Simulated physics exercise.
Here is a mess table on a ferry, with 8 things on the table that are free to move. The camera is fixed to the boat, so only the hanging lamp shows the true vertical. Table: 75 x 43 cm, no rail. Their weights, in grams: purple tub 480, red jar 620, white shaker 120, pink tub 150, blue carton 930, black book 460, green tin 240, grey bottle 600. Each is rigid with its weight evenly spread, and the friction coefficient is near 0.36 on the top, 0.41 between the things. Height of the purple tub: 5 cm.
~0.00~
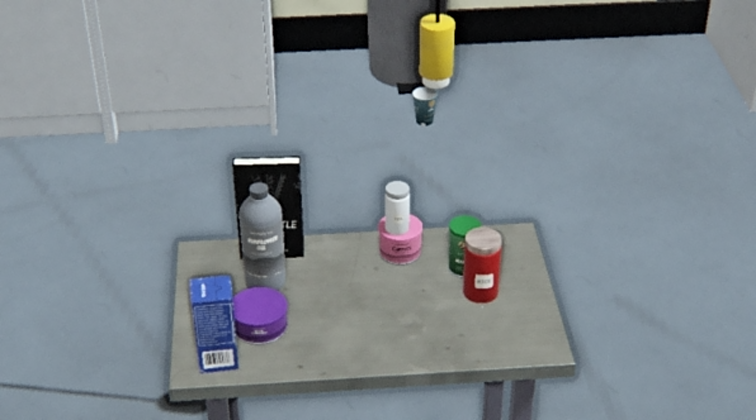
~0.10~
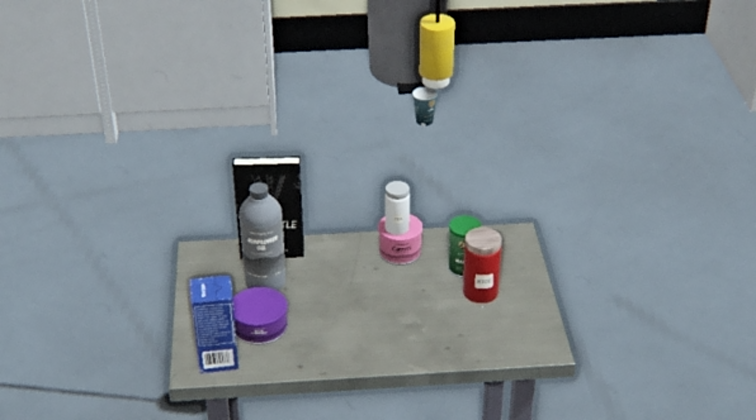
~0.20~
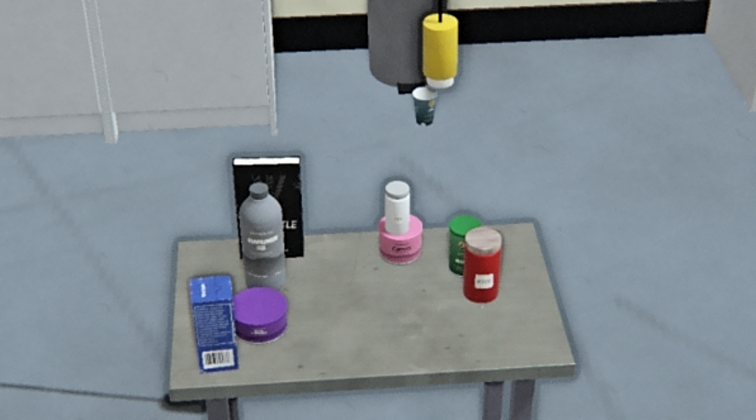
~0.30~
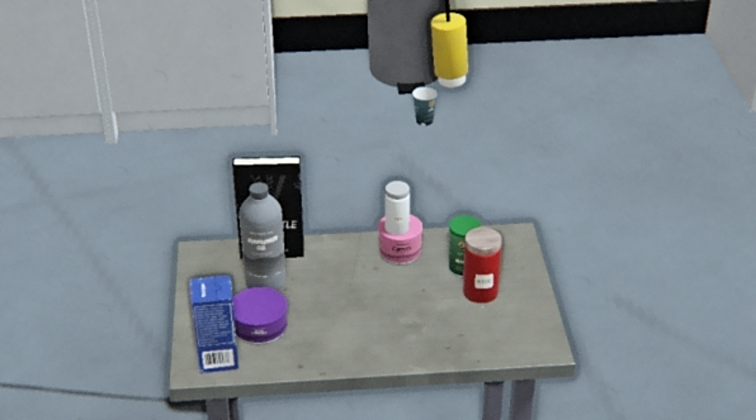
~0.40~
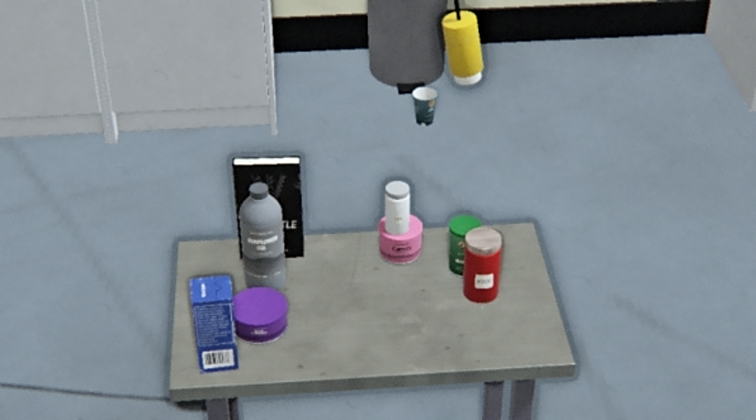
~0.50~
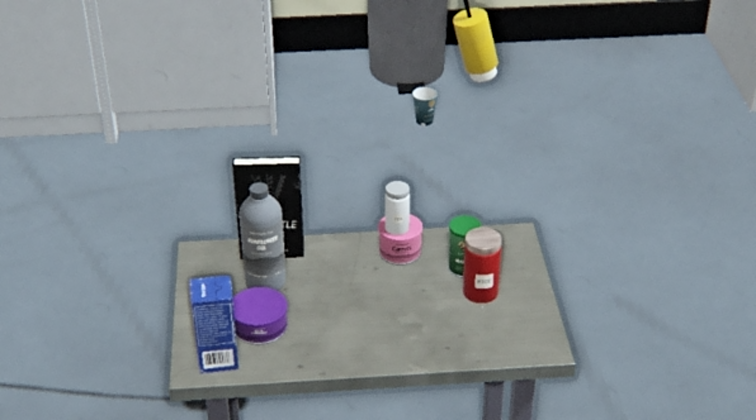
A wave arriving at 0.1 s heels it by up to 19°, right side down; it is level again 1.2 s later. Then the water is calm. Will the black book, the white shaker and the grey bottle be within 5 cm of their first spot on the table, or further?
The black book holds its spot; the white shaker holds its spot; the grey bottle holds its spot.
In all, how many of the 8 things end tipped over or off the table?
0 of them.
Around 0.90 s, heel 14°, right side down.
Around 1.40 s, boat level.
Finally (1.8 s), all 8 still in place (within 5 cm). In the last view, black book near (269, 209), white shaker near (397, 208).
